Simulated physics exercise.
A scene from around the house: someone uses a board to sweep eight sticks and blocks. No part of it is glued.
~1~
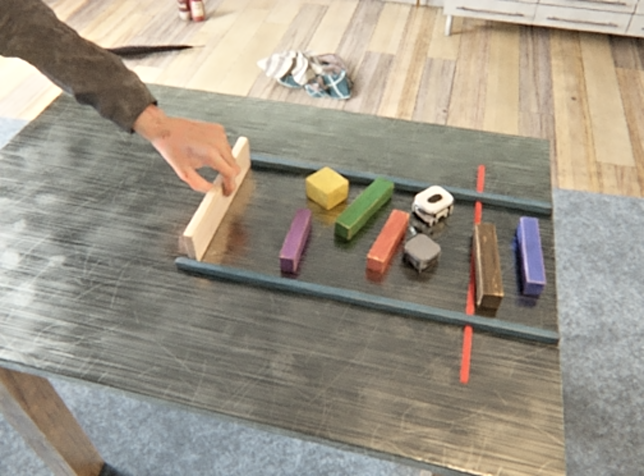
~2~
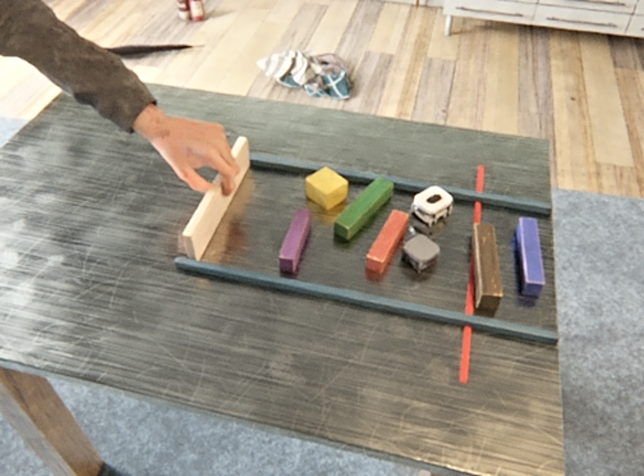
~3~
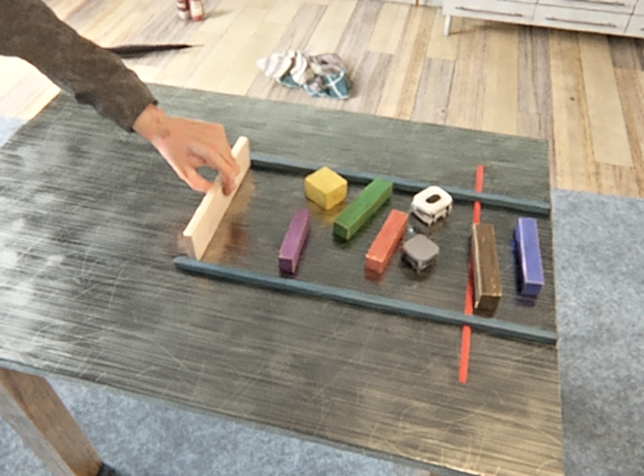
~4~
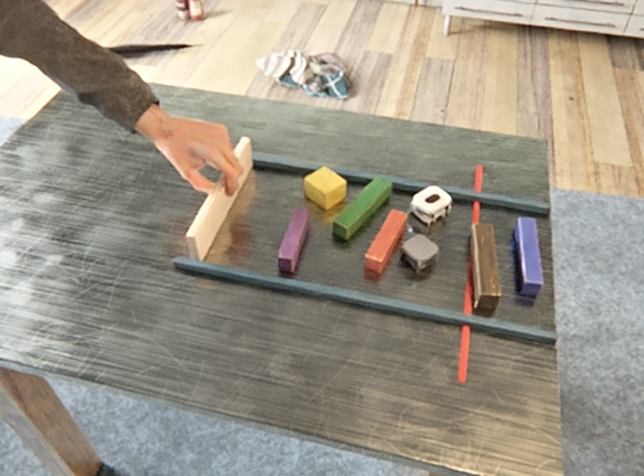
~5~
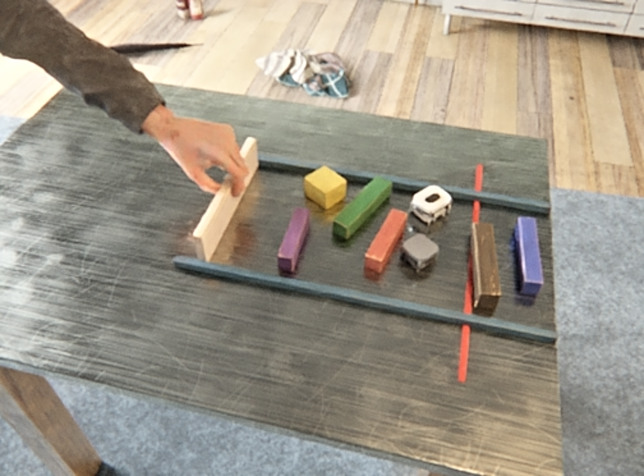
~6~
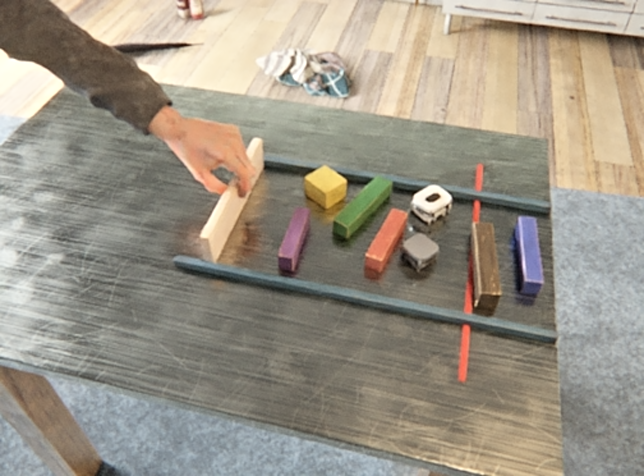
On a dark tabletop in a home, a hand holds a pale board upright between two rails, left of eight scattered sticks and blocks, with a red strip near the right side. The board stays nearly still at first, then the hand slides it slightly right, while the pieces show no clear movement.
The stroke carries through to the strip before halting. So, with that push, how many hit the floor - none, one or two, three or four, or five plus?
You'd see one or two pieces leave the end and fall.
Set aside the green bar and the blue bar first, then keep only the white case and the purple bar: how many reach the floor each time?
You'd see 0 fallen, and 1 in the other try.
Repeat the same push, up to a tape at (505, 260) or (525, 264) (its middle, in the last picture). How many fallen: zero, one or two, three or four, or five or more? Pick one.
Three or four; at least five.
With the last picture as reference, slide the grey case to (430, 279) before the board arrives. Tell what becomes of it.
It stays put.
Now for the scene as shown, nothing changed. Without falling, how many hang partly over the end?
2 in all.
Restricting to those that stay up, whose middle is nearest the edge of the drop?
Looking at the middles, it's the black bar.
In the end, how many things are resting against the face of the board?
Contact count: 2.
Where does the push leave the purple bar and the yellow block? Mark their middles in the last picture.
I'd put one at around (480, 272) and the other at around (499, 214).
A little later, none off yet; blue bar at rest near (528, 254); black bar at rest near (485, 263); white case at rest near (431, 205).
Next, none off yet; blue bar at rest near (528, 254); black bar moving near (489, 264); white case shifted about its own width near (474, 216).
When it is over, the number that fall off is one or two; down, blue bar.
